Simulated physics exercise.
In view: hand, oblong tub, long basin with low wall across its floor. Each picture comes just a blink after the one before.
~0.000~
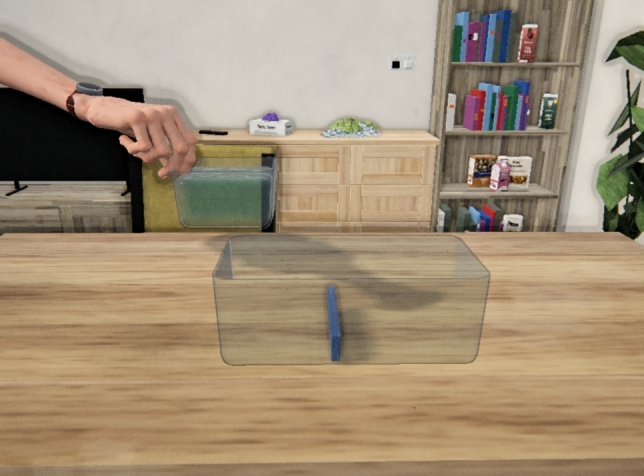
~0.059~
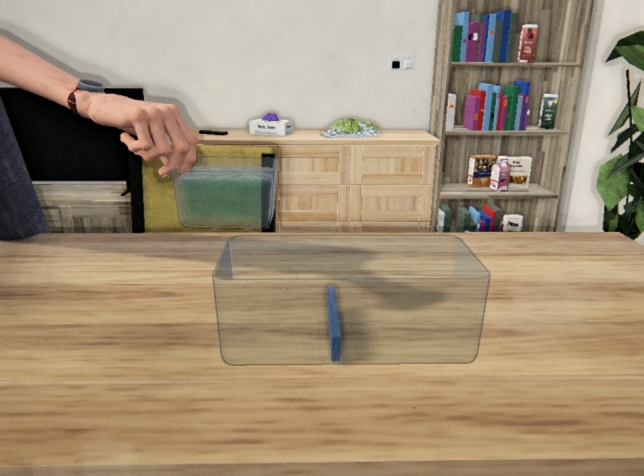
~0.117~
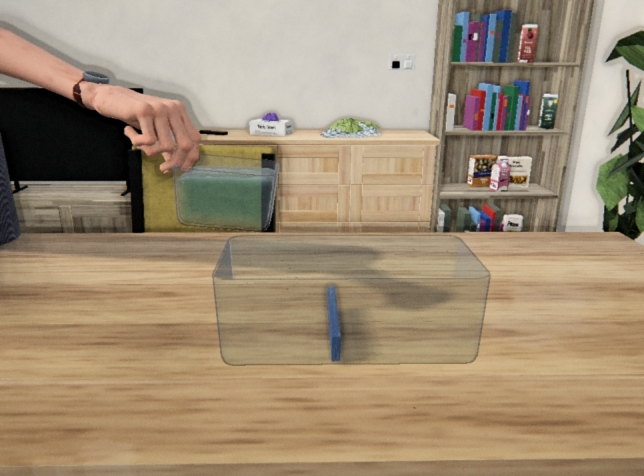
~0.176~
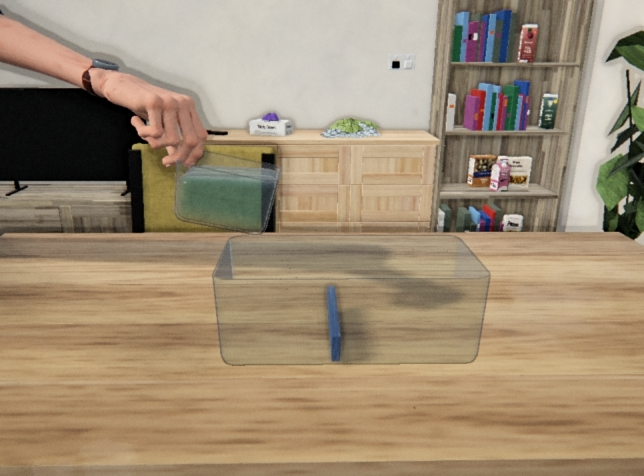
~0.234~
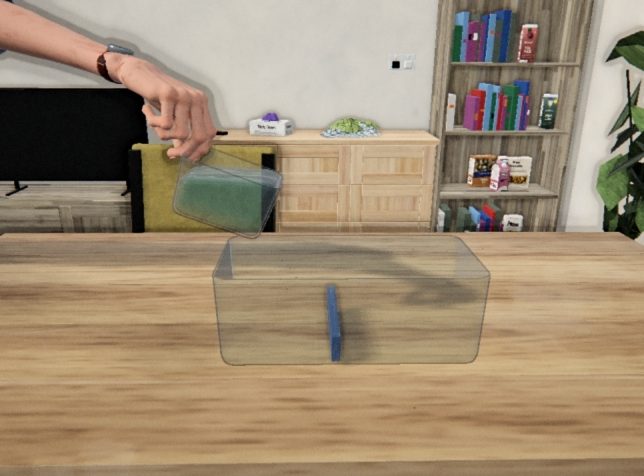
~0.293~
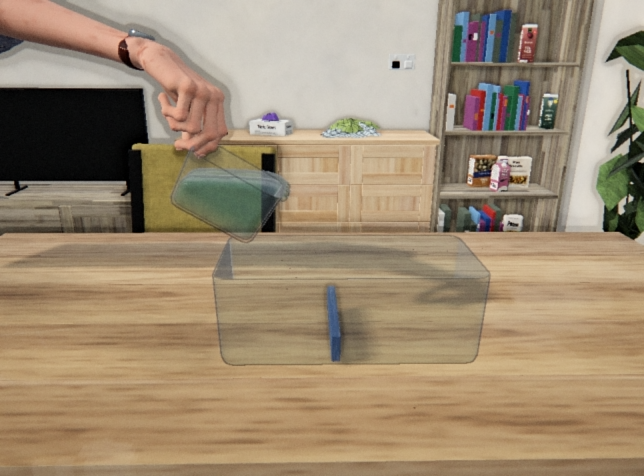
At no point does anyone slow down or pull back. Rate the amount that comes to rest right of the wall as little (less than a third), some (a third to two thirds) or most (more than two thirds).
Little.
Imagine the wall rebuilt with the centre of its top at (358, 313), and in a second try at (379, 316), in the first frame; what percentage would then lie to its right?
You'd get roughly 10 per cent the first time and roughly 20 per cent the second.
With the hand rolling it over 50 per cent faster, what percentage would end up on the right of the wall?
I'd say roughly 15 in every hundred ends up there.
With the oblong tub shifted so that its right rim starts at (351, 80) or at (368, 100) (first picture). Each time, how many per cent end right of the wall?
The first start gives some 90 %, the second some 90 %.
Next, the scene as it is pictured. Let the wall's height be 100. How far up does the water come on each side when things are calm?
Roughly 50 percent left, 10 percent right.
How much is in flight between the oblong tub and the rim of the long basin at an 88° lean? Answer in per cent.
Roughly 25 %.
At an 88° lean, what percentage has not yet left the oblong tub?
It still holds close to 30 per cent at that lean.
A moment on, the oblong tub is tipped on its side and 28 per cent is still to pour, 33 is left of the wall and 14 right of it.
Next, the oblong tub is tipped right over and 5 per cent is still to pour, 71 is left of the wall and 22 right of it.
Then the oblong tub is tipped right over and 0 per cent is still to pour, 76 is left of the wall and 23 right of it.
Later the oblong tub is tipped right over and 0 per cent is still to pour, 76 is left of the wall and 23 right of it.
Finally, 76 per cent lies left of the wall, 23 right of it and 0 outside.
